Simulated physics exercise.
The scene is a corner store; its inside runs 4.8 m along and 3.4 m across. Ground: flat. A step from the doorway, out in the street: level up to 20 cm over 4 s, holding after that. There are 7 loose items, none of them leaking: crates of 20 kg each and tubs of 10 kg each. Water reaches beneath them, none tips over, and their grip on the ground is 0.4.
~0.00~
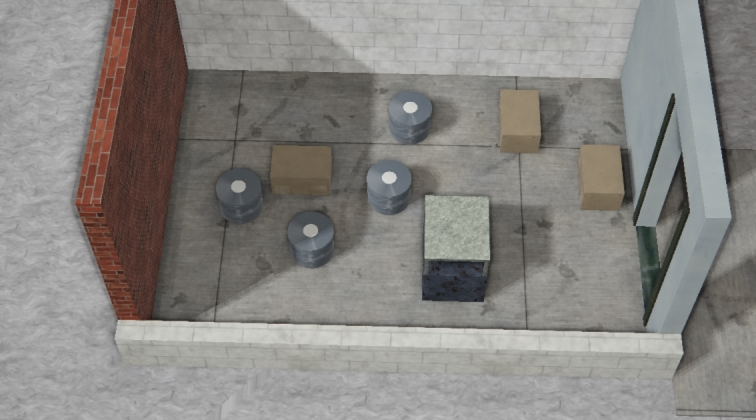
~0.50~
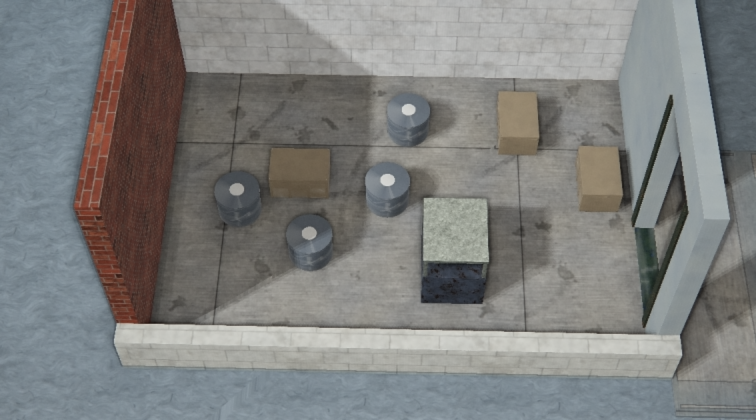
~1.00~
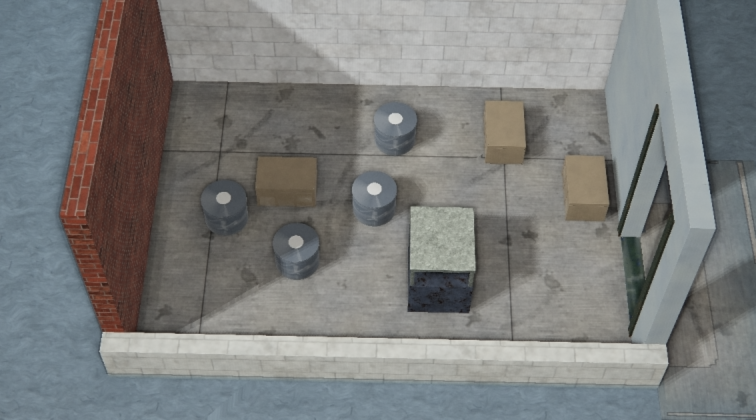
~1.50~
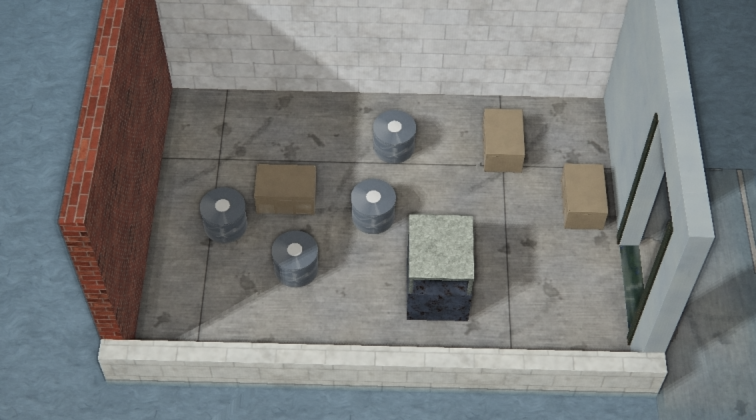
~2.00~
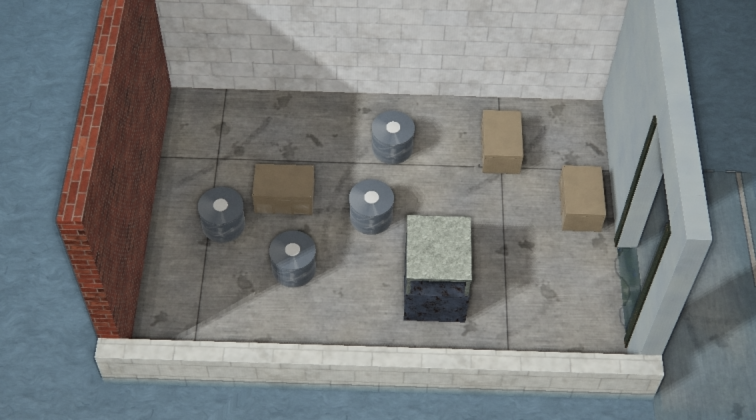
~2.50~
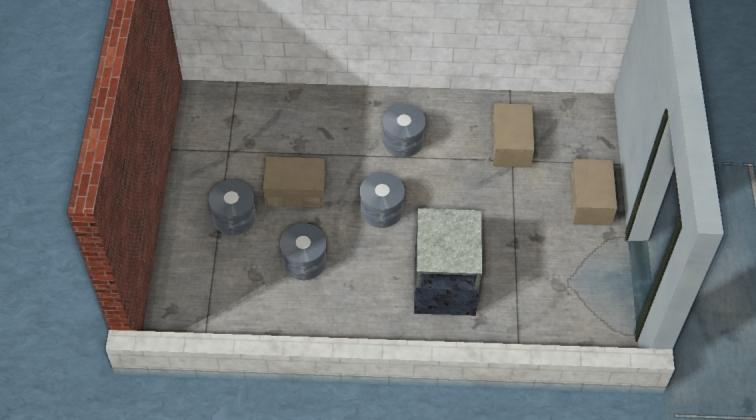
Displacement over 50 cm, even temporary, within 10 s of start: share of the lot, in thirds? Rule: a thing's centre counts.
Lowest band: Under a third.
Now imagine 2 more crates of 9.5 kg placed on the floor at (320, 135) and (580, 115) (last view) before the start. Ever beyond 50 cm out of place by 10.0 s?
In turn: Beyond the mark, within the mark.
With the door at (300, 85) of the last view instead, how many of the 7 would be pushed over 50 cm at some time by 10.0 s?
Then it comes to 3 of them.
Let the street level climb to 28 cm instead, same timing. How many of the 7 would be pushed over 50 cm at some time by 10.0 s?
In that case the number is 2.
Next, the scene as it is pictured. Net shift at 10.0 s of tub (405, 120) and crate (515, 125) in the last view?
In that order: 150 cm, 0 cm.
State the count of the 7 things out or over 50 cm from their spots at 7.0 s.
I get 0.
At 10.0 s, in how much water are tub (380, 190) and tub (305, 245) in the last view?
Close to 4 and 4 centimetres.
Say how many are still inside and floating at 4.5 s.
Count at that moment: 0.
After 3.5 s 0 of 7 are over 50 cm from their spots; 0 afloat.
After 4.5 s 0 of 7 are over 50 cm from their spots; 0 afloat.
After 7.0 s 0 of 7 are over 50 cm from their spots; 0 afloat.
After 10.0 s 1 of 7 are over 50 cm from their spots, and 1 have been at some point; 1 afloat.
